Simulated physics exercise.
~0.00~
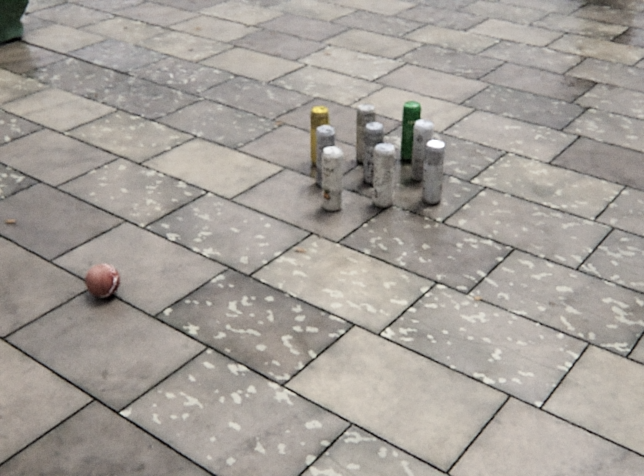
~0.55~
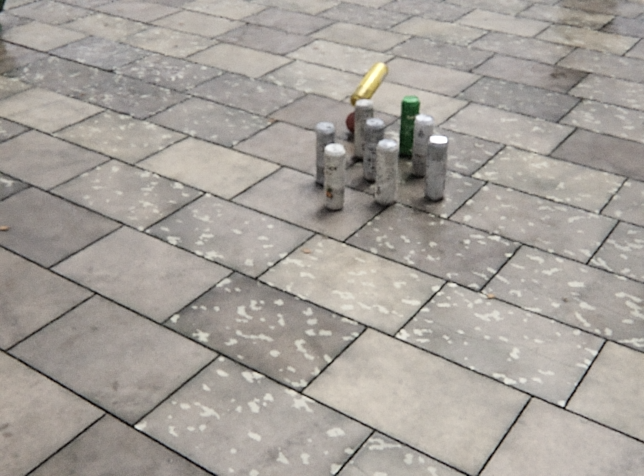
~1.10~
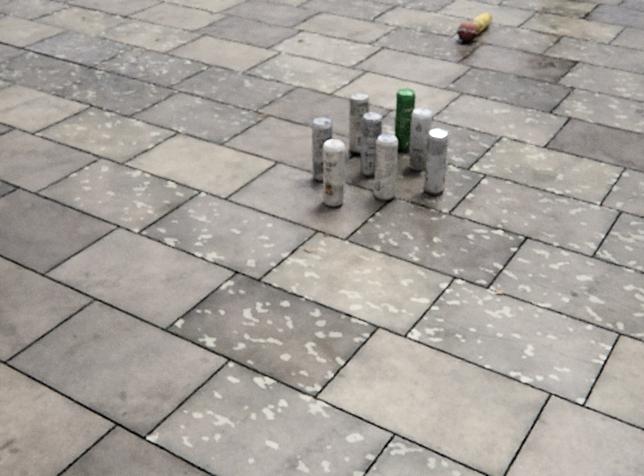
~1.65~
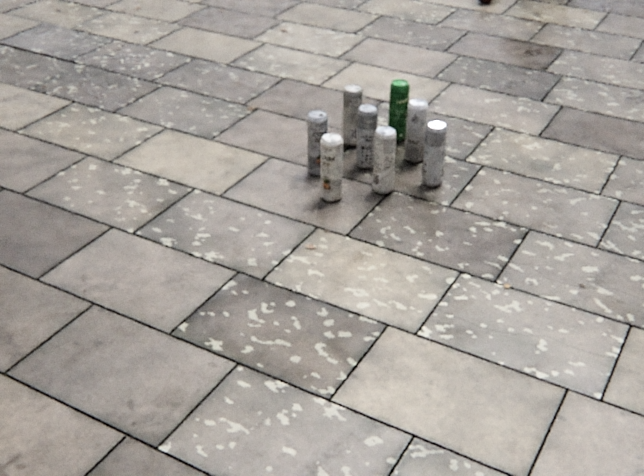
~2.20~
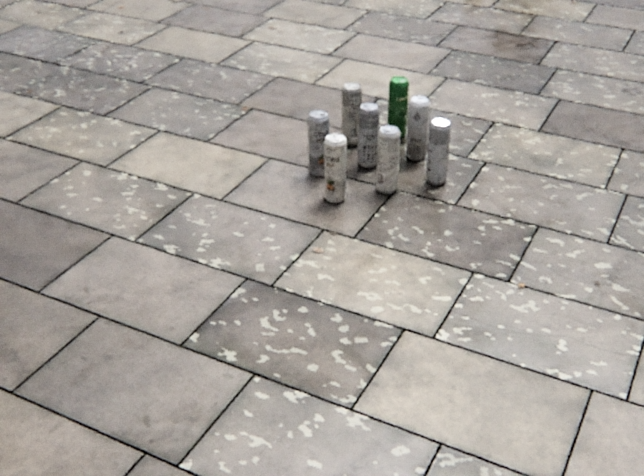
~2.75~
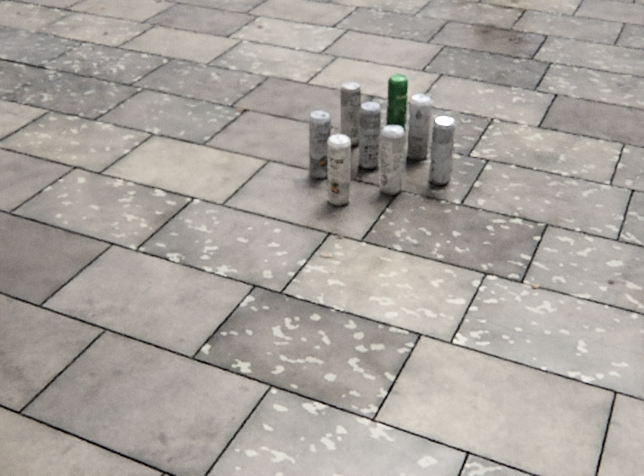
A tight cluster of slim upright tubes, mostly pale grey with one green at the back and one yellow at the back left, stands on grey and beige paving slabs, seen from above at an angle. A reddish-brown ball on the left travels toward the far side of the group and reaches the yellow tube, which tips over. Ball and yellow tube move away together toward the upper right, the tube now on its side, and pass out of sight beyond the top edge. The view drifts slightly sideways while the green tube and its grey neighbours remain standing.
